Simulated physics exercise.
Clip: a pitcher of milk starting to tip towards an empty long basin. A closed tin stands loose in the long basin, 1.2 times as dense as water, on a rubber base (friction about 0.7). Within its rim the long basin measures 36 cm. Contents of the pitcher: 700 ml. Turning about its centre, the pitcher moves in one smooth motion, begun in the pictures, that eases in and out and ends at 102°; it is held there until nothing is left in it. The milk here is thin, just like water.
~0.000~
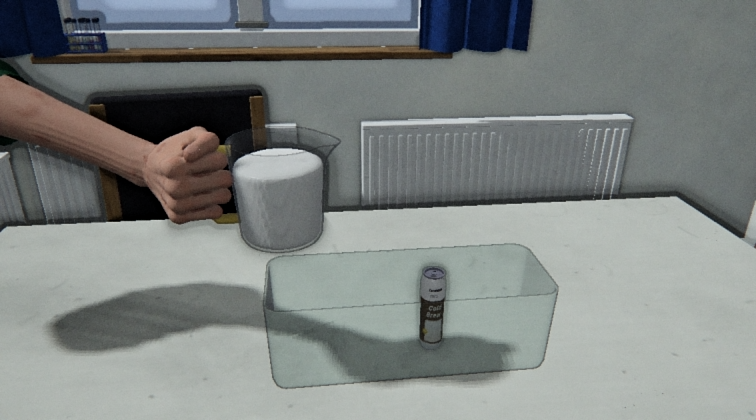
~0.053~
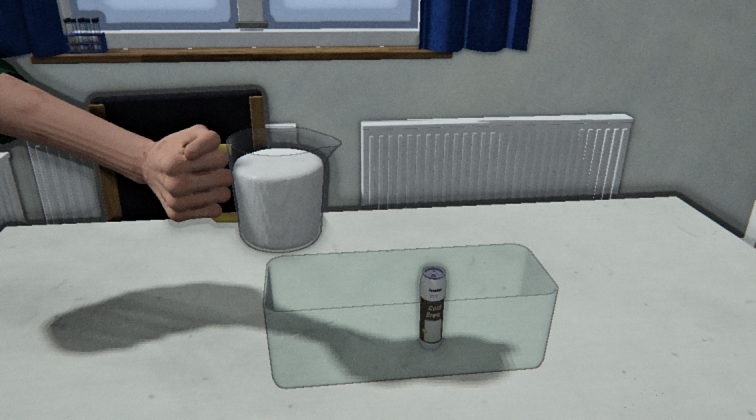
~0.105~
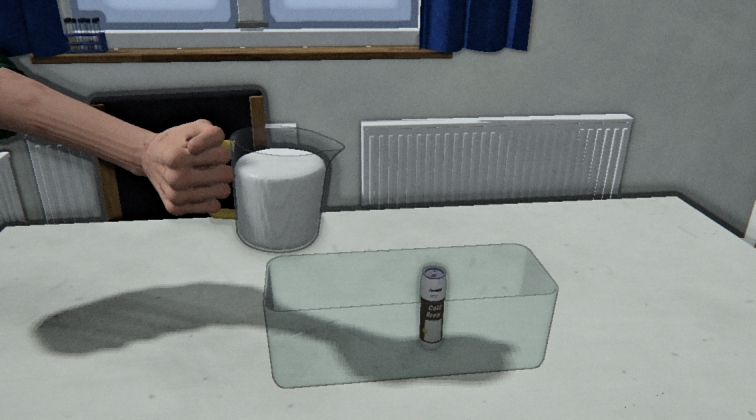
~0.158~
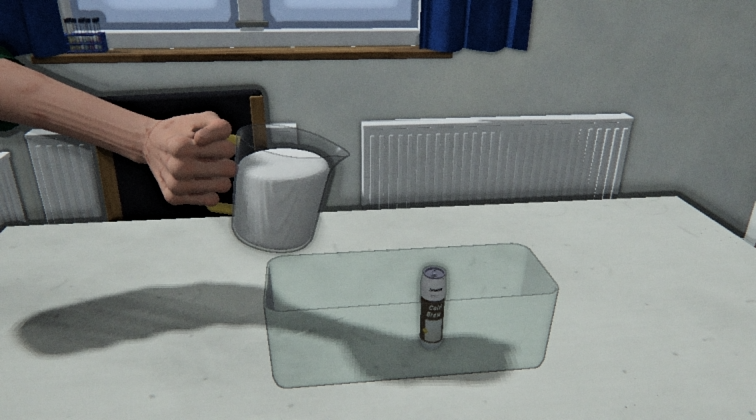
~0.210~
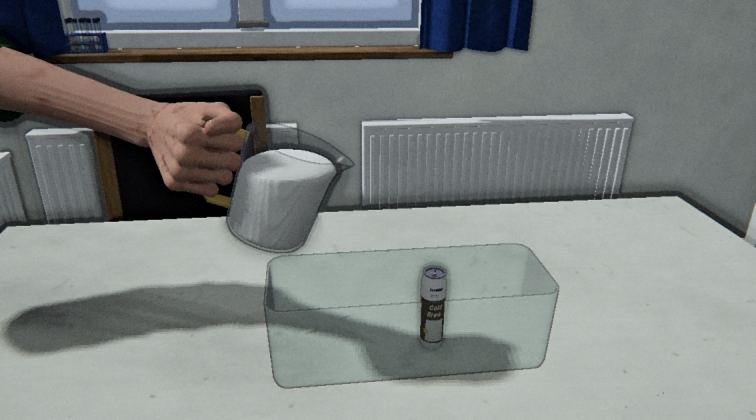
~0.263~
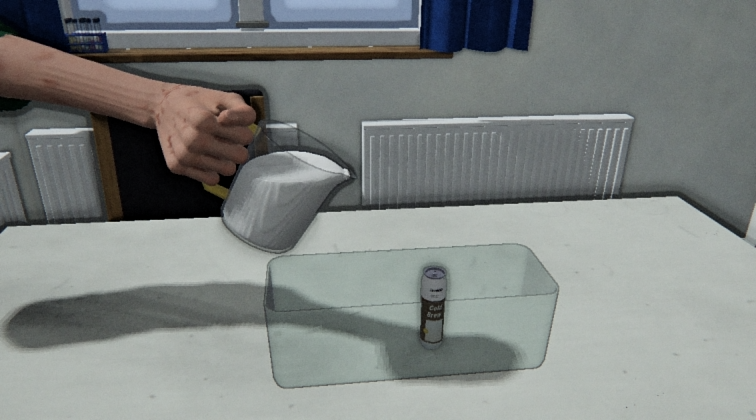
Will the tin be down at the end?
I expect it will stay vertical.
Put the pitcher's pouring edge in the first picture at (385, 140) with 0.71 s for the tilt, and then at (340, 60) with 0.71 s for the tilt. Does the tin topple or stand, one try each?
Try 1: Tipped over; try 2: Tipped over.
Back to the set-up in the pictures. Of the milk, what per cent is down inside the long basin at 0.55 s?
Some 14 per cent.
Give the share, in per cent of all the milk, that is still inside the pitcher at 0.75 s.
Close to 16 in a hundred.
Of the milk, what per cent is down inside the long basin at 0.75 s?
Around 70 parts in a hundred.
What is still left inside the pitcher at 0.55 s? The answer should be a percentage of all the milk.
62 %.
By 0.55 s the tilt is 89° and 63 per cent is still to pour; the tin stands where it began.
By 0.75 s the tilt is 102° and 17 per cent is still to pour; the tin stands where it began.
By 0.97 s the tilt is 102° and 3 per cent is still to pour; the tin stands where it began.
By 1.21 s the tilt is 102° and 0 per cent is still to pour; the tin stands where it began.
At rest the tin stands where it began.
